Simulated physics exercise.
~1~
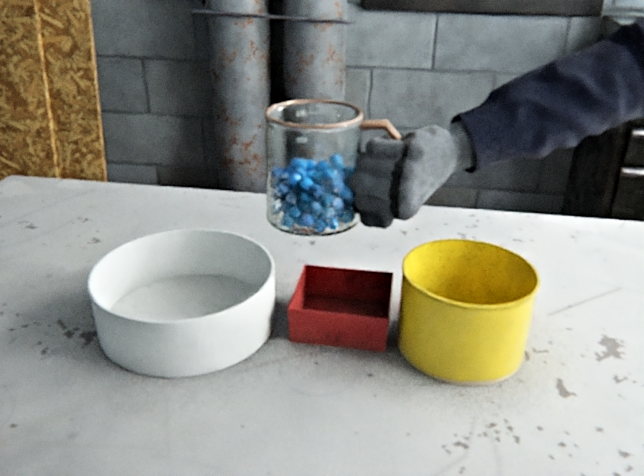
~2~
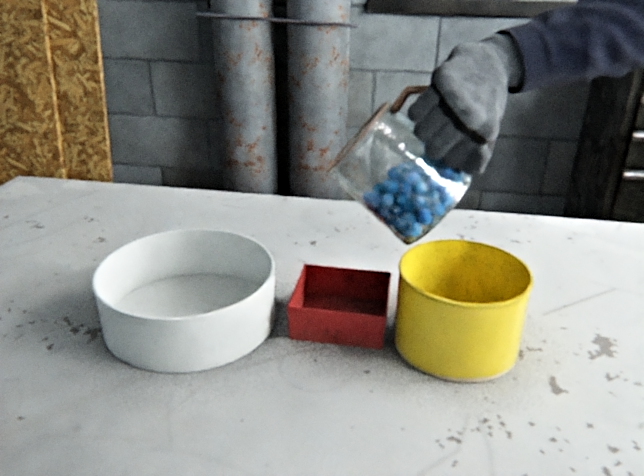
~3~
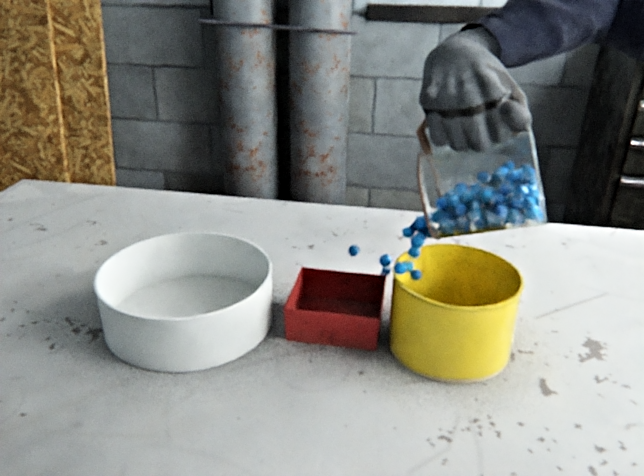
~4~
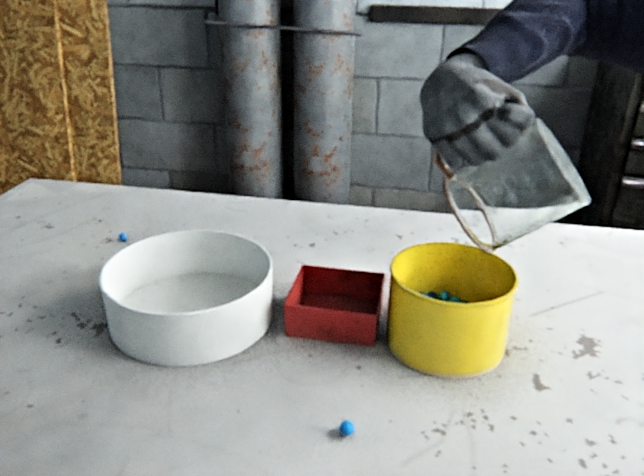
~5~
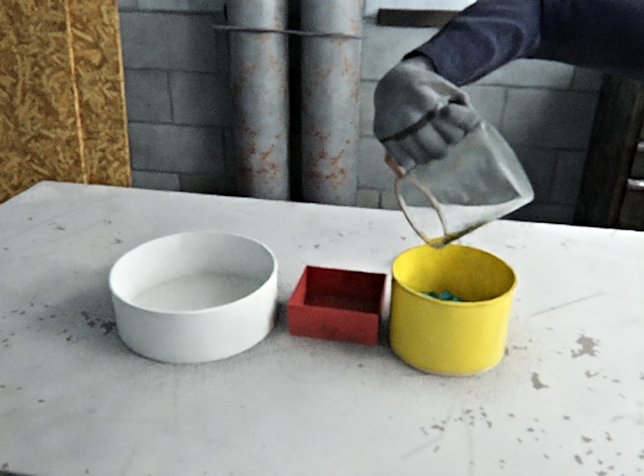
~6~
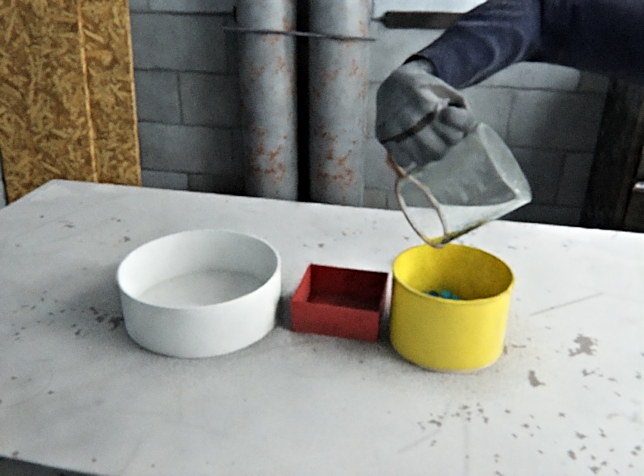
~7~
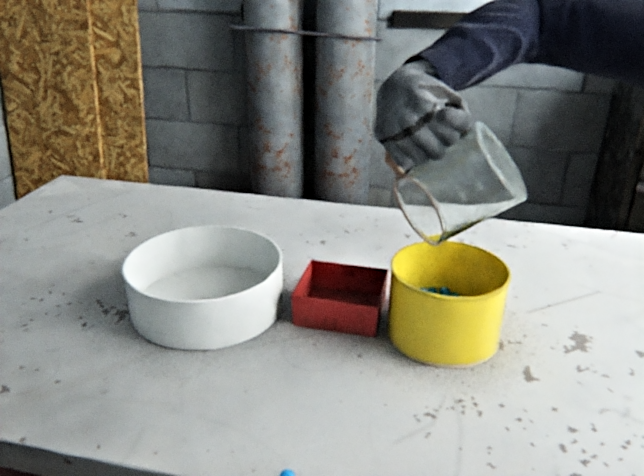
Gloved hand tipping blue pebbles from a glass jug into a yellow pot, a few scattering across the table, jug ending empty.
